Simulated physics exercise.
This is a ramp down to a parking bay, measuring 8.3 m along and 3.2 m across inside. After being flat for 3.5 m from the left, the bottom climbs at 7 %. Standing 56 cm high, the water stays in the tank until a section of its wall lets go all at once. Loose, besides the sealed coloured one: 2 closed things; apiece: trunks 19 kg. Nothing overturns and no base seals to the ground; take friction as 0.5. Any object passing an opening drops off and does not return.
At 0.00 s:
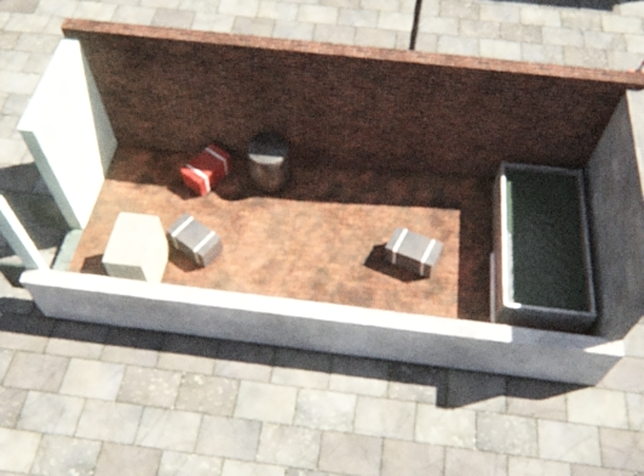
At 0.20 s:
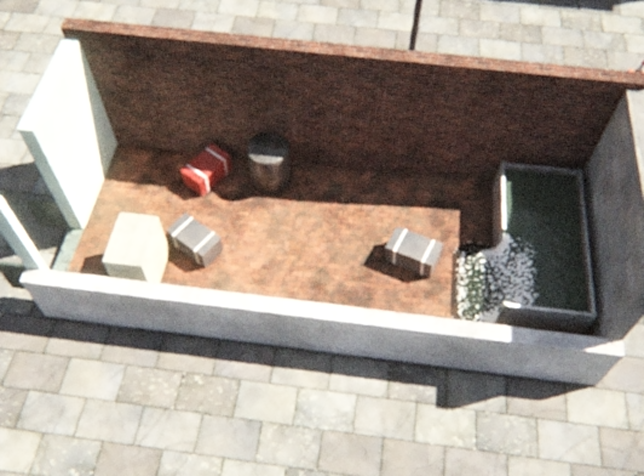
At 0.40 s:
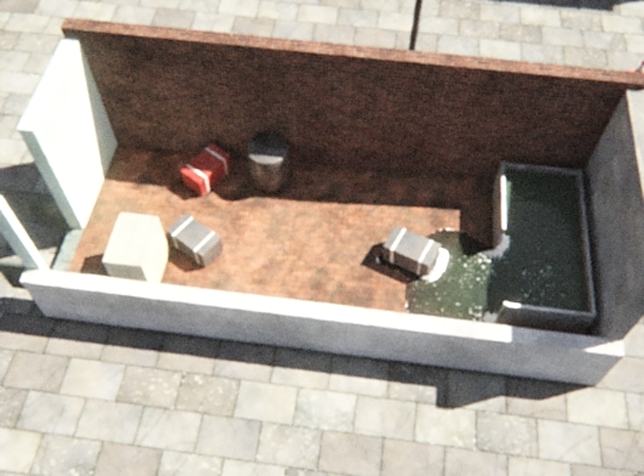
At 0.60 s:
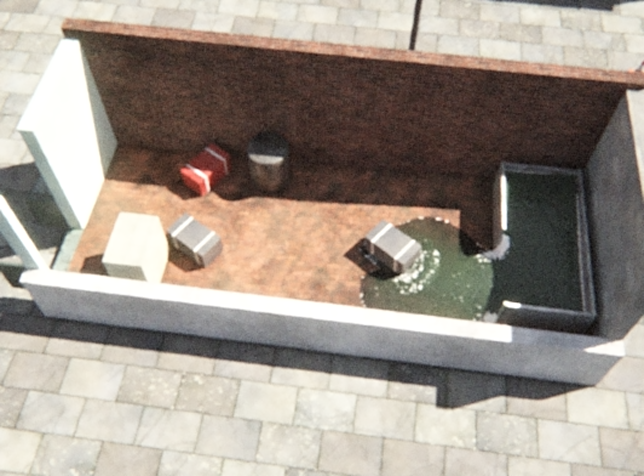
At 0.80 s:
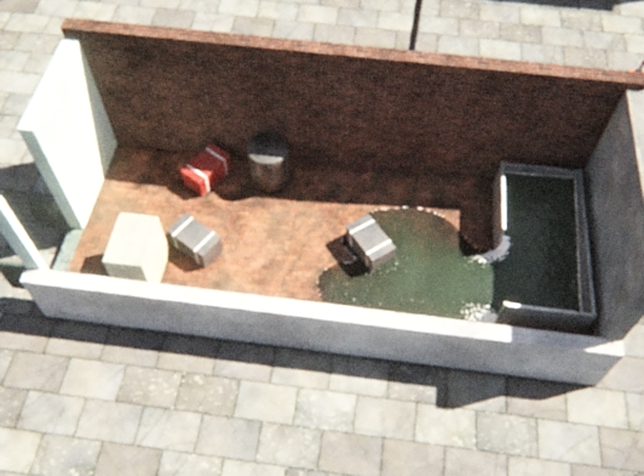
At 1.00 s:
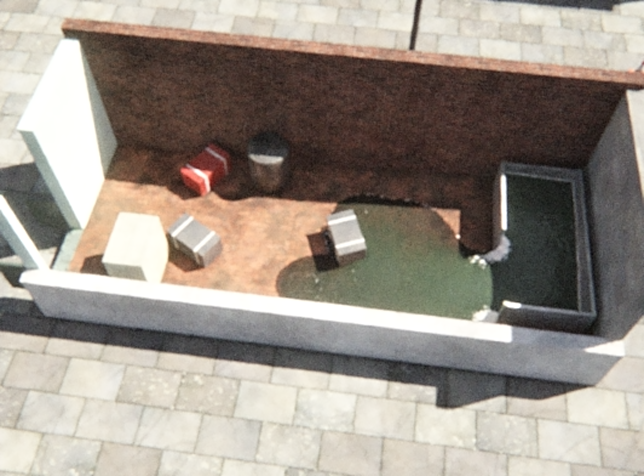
At first, dark green water sits in a walled tank at the right of a brick-floored bay holding scattered boxes and a drum. It bursts through the tank's left side in white froth, then spreads leftward across the floor, pushing and turning the nearest grey case while the other objects stay still.
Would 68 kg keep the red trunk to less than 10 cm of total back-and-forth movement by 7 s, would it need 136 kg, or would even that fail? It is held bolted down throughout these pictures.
It needs the second weight.
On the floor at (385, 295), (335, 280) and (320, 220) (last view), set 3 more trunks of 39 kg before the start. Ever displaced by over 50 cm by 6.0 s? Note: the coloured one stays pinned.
In order: Greater, greater and greater.
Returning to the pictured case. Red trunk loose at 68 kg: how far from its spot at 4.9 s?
About 5 cm.
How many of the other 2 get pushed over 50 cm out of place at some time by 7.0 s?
It adds up to 2.
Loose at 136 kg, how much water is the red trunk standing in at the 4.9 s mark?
Something like 18 centimetres.
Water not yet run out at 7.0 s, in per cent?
Remaining: Approx. 88 per cent.
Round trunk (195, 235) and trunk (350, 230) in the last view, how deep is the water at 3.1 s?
Around 5 cm and 7 cm.
After 1.4 s the red trunk would be 0 cm from its start with 68 kg and 0 cm from its start with 136 kg; 0 cm of water round it then.
After 3.1 s the red trunk would be 5 cm from its start with 68 kg and 1 cm from its start with 136 kg; 6 cm of water round it then.
After 4.9 s the red trunk would be 5 cm from its start with 68 kg and 1 cm from its start with 136 kg; 18 cm of water round it then.
After 7.0 s the red trunk would be 26 cm from its start with 68 kg and 1 cm from its start with 136 kg; 15 cm of water round it then.
